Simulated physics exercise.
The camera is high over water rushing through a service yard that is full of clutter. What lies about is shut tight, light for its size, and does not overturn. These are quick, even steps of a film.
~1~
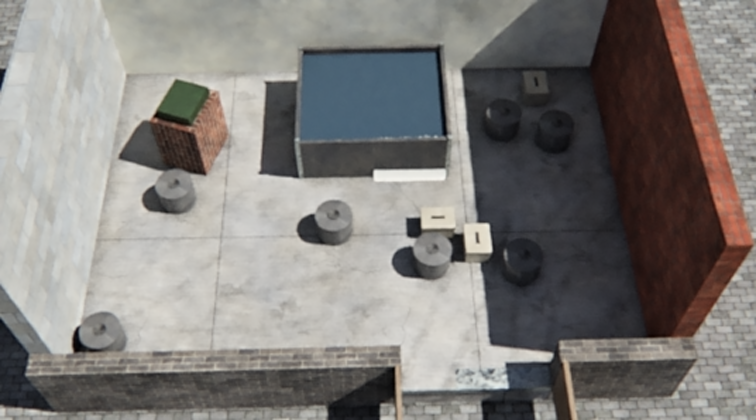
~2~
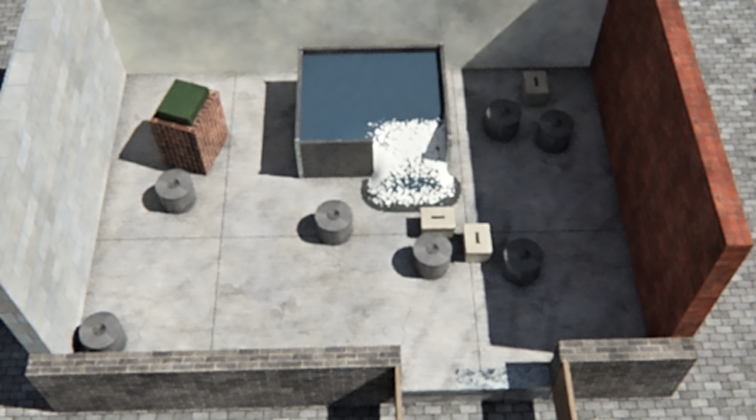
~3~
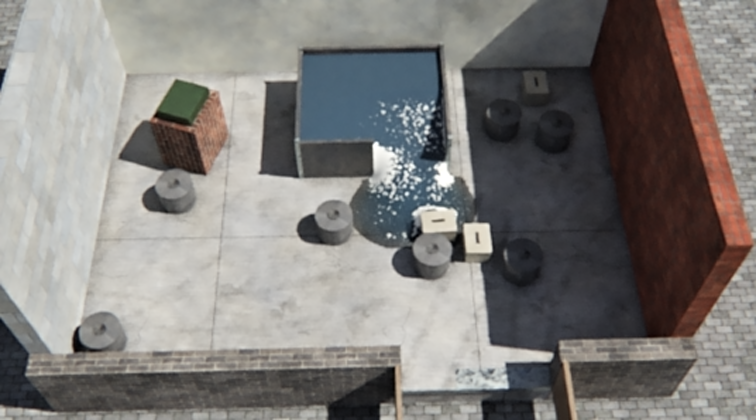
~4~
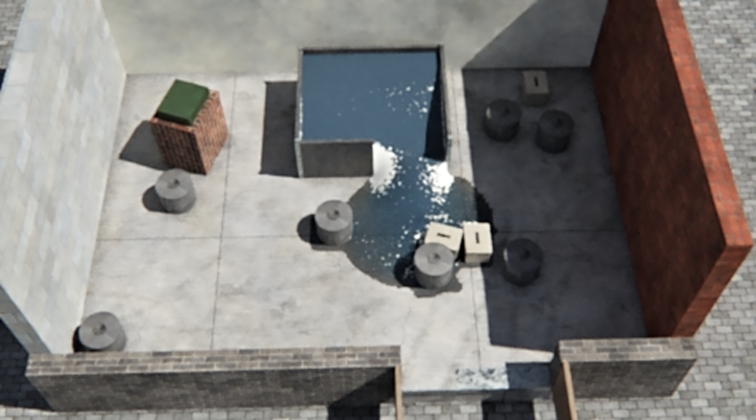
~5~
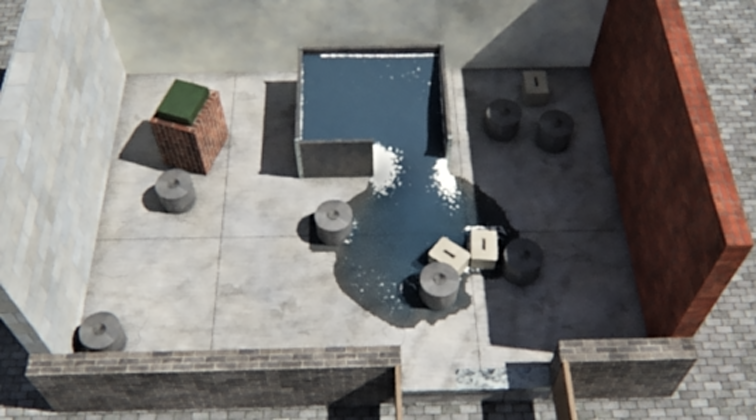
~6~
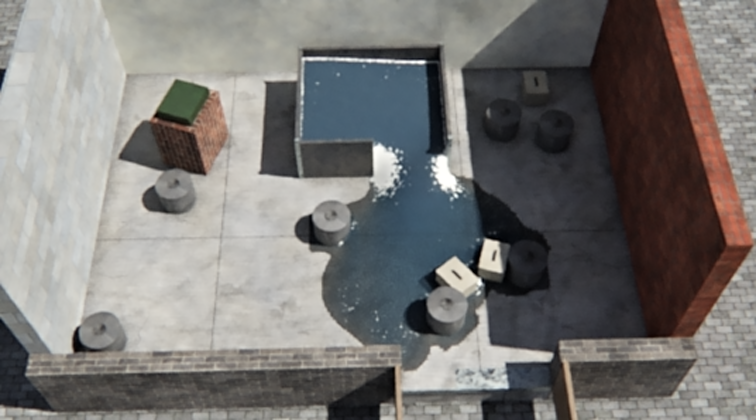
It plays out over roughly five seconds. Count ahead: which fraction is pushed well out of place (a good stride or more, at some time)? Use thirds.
That comes to one to two thirds.
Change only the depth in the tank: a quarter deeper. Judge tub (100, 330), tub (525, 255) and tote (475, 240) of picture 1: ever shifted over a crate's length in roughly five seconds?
In that order: Swept aside, moved that far, moved that far.
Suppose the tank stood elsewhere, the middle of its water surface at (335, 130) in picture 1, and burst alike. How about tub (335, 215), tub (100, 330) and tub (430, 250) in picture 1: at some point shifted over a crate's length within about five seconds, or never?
In turn: Yes, swept aside, yes.
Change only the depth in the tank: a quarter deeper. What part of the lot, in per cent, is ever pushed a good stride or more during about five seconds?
About 50 per cent.
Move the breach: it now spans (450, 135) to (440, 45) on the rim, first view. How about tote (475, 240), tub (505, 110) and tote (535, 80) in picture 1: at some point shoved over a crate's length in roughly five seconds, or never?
In turn: Swept aside, shifted that much, that far or more.
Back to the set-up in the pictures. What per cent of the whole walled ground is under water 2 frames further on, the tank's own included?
About 35 per cent.
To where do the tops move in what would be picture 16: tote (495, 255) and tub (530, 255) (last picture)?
At about (600, 335) and (640, 315).
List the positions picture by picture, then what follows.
In the first picture, a tote at (438, 218) rests on the ground; a tub at (432, 249) rests on the ground; 0 of 10 have shifted.
In the second picture, a tote at (438, 218) rests on the ground; a tub at (432, 249), on the bottom; 0 of 10 have shifted.
In the third picture, a tote at (438, 221) rests on the ground, close to its start; a tub at (432, 249) rests on the ground; 0 of 10 have shifted.
In the fourth picture, a tote at (444, 236), on the bottom, close to its start; a tub at (434, 258), on the bottom, close to its start; 2 of 10 have shifted.
In the fifth picture, a tote at (450, 254) rests on the ground, a stride from its start; a tub at (440, 279), on the bottom, a stride from its start; 3 of 10 have shifted.
In the sixth picture, a tote at (457, 275), on the bottom, a stride from its start; a tub at (447, 304), on the bottom, a stride from its start; 4 of 10 have shifted.
A moment on, 4 of 10 are well off their spots; 1 afloat.
Next, 4 of 10 are well off their spots; 2 afloat.
Later, 4 of 10 are well off their spots; 3 afloat.
In the end, 5 of 10 are well off their spots, and 5 have been at some point; 3 afloat.
